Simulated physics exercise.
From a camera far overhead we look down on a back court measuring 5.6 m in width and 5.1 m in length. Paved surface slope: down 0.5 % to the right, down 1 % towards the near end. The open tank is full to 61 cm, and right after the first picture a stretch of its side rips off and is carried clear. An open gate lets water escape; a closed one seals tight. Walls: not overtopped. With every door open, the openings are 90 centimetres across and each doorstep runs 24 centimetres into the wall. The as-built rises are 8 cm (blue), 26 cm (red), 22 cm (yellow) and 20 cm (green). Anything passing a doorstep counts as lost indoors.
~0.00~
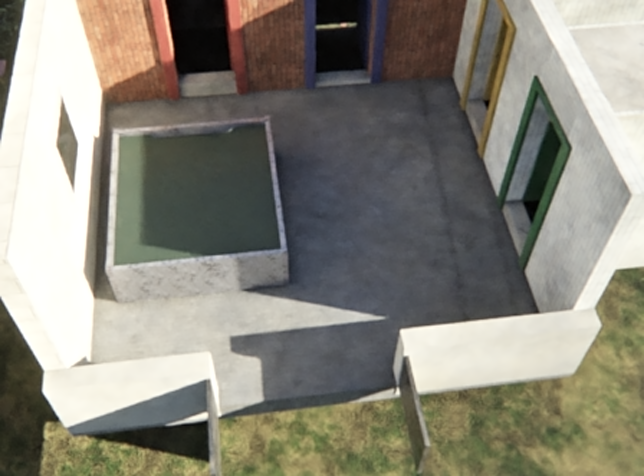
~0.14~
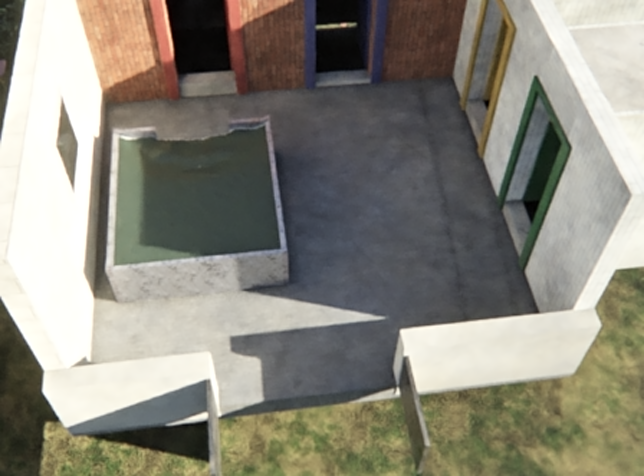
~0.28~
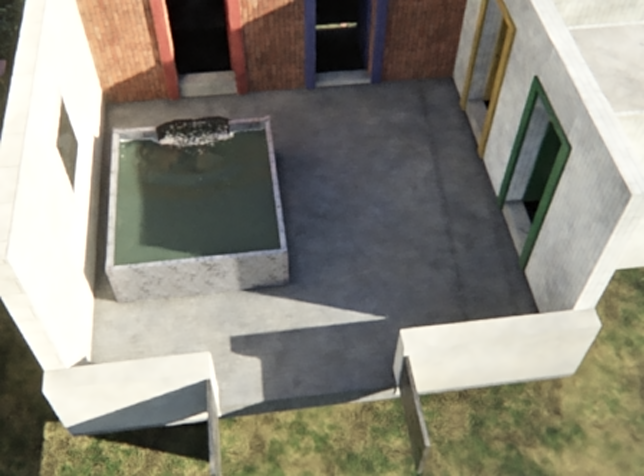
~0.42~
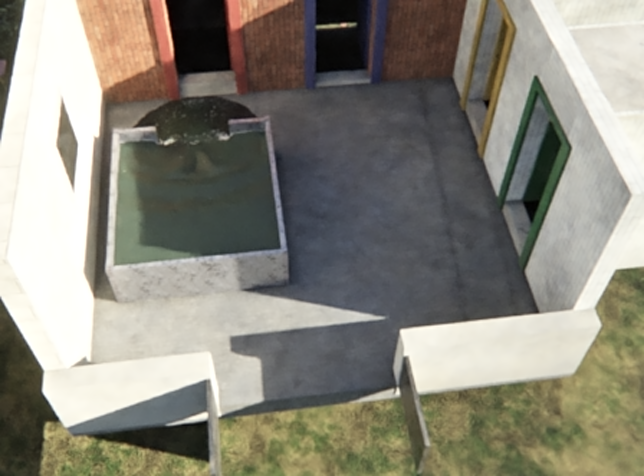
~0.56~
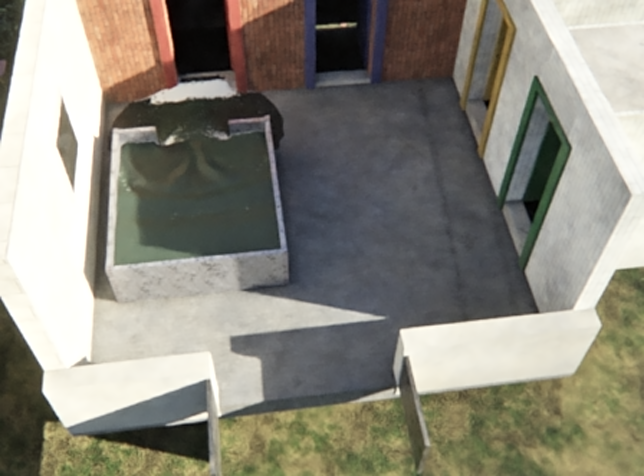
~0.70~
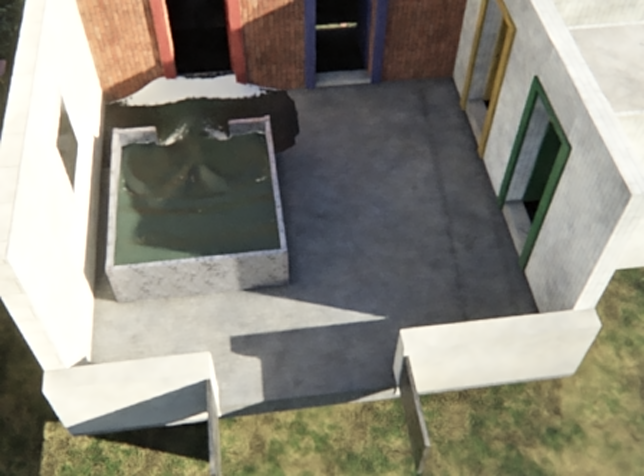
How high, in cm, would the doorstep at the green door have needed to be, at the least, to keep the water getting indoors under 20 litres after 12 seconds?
About 6.5 cm.
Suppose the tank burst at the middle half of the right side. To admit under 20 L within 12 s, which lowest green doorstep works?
A minimum of about 22 cm.
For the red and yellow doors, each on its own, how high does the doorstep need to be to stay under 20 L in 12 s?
About 36 cm at red and 14.5 cm at yellow.
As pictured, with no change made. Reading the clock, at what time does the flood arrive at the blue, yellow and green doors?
Blue 1.2 s, yellow 2.2 s, green 3.2 s.
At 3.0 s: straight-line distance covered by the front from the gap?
Close to 4.4 metres, I'd say.
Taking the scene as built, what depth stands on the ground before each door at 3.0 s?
Depths in cm: Blue 8, red 30, yellow 18, green 0.
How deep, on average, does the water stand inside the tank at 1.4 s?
It averages near 46 cm.
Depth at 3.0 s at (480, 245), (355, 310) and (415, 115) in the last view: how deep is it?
That's 0, 0 and 4 cm, in the order given.
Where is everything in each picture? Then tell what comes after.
The first picture shows still water, 61 cm deep, in the open tank at (195, 191); the green door at (528, 186) is dry.
In the second picture, water pours out on the far side and has run 0.3 m, to a hidden place; about 8 cm deep outside, 61 cm at the back.
In the third picture, the front is at (176, 123), 0.8 m from the gap on the far side; 0.9 m2 of floor is wet, 61 cm left at the back.
In the fourth picture, the gap is on the far side, the front 1.3 m out at (179, 102); the back of the open tank holds 61 cm.
In the fifth picture, the front is at (181, 81), 1.5 m from the gap on the far side; 2.8 m2 of floor is wet, 61 cm left at the back.
In the sixth picture, the front is at (278, 92), 1.6 m from the gap on the far side; 3.2 m2 of floor is wet, 61 cm left at the back; the green door at (528, 186), 4.6 m from the gap, is still 3.7 m from the nearest water.
After 1.4 s water covers 15 % of the floor, deepest (49 cm) near (117, 104); it has not reached the green door.
After 3.0 s water covers 50 % of the floor, deepest (32 cm) near (117, 104); it has not reached the green door.
After 12.0 s water covers 95 % of the floor, deepest (16 cm) near (89, 402); 9 cm at the green door, 0 litres in over its 20 cm doorstep.
At the green door as built, the water arrived by 3.3 s and peaked near 9 cm at 10.0 s.
Run again over the same 12 s with other heights there, 25 litres in over 6 cm, 10 litres over 8 cm. The limit of 20 litres is kept from about 6.5 cm up.
